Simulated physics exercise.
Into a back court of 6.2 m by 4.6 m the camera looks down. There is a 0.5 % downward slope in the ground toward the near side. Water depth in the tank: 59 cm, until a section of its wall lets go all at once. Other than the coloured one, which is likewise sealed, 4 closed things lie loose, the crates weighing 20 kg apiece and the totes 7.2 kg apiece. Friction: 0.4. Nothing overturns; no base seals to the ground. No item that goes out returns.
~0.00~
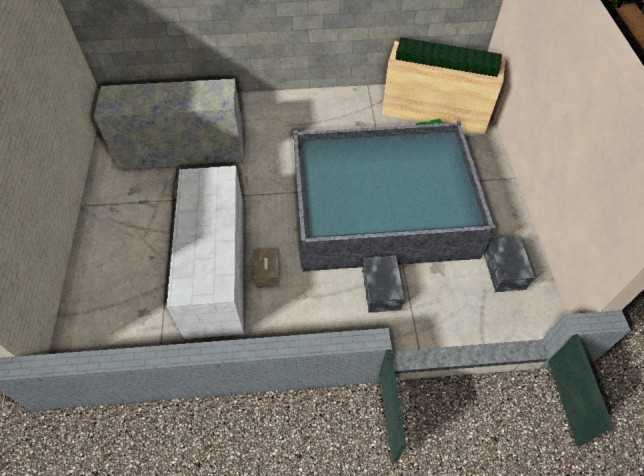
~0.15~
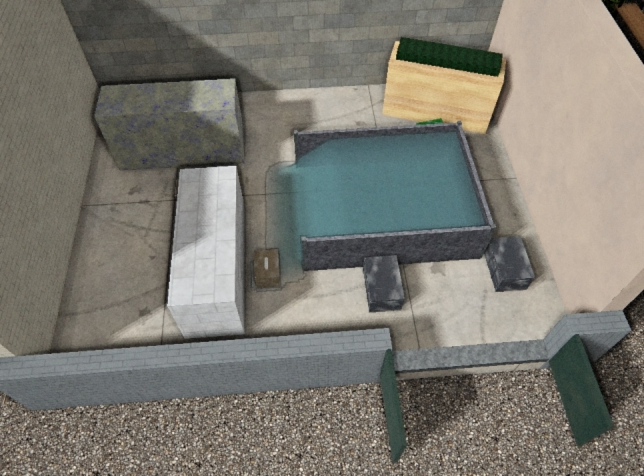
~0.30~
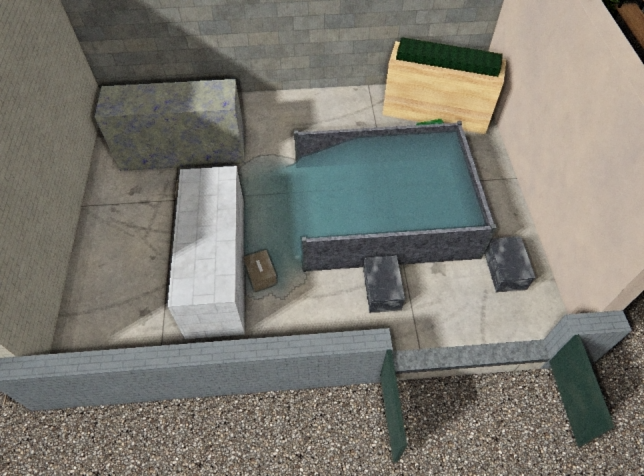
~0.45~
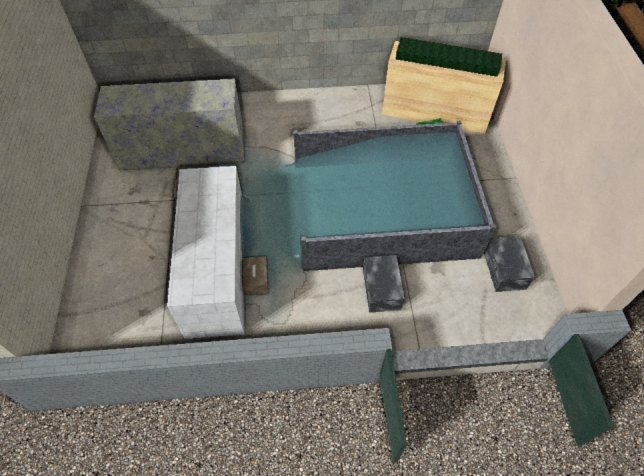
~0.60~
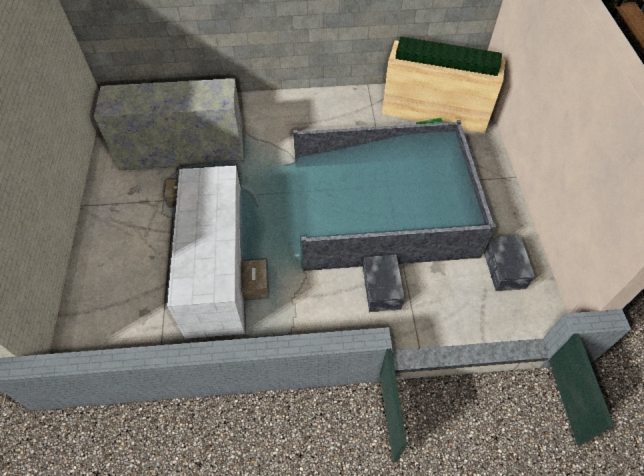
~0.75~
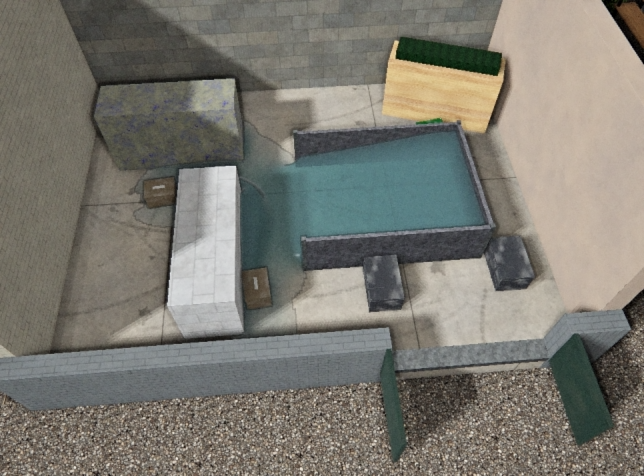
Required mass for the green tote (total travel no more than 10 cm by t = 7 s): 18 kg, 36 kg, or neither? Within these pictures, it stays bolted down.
My prediction: Lighter is fine.
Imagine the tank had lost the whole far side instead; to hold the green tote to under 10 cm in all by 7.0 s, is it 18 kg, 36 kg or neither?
Then, in short, both are too little.
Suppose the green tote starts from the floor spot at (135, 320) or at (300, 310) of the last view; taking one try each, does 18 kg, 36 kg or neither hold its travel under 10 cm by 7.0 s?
In turn: Both fail; both fail.
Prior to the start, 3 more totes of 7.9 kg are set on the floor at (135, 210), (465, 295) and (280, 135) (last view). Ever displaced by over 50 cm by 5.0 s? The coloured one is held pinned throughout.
Going through them in turn, the answers are too far, too far and not too far.
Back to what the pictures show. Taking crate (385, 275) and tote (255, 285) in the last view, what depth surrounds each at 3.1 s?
I'd estimate 10 cm for the first and 4 cm for the second.
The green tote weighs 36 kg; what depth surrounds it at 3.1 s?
About 0 cm.
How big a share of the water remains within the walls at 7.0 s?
Remaining: Approx. 94 per cent.
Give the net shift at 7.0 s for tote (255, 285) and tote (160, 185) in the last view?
Result - first: Gone out, second: 140 cm.
After 1.4 s the green tote would be 0 cm from its start with 18 kg and 0 cm from its start with 36 kg; 0 cm of water round it then.
After 3.1 s the green tote would be 0 cm from its start with 18 kg and 0 cm from its start with 36 kg; 0 cm of water round it then.
After 4.9 s the green tote would be 0 cm from its start with 18 kg and 0 cm from its start with 36 kg; 3 cm of water round it then.
After 7.0 s the green tote would be 0 cm from its start with 18 kg and 0 cm from its start with 36 kg; 8 cm of water round it then.
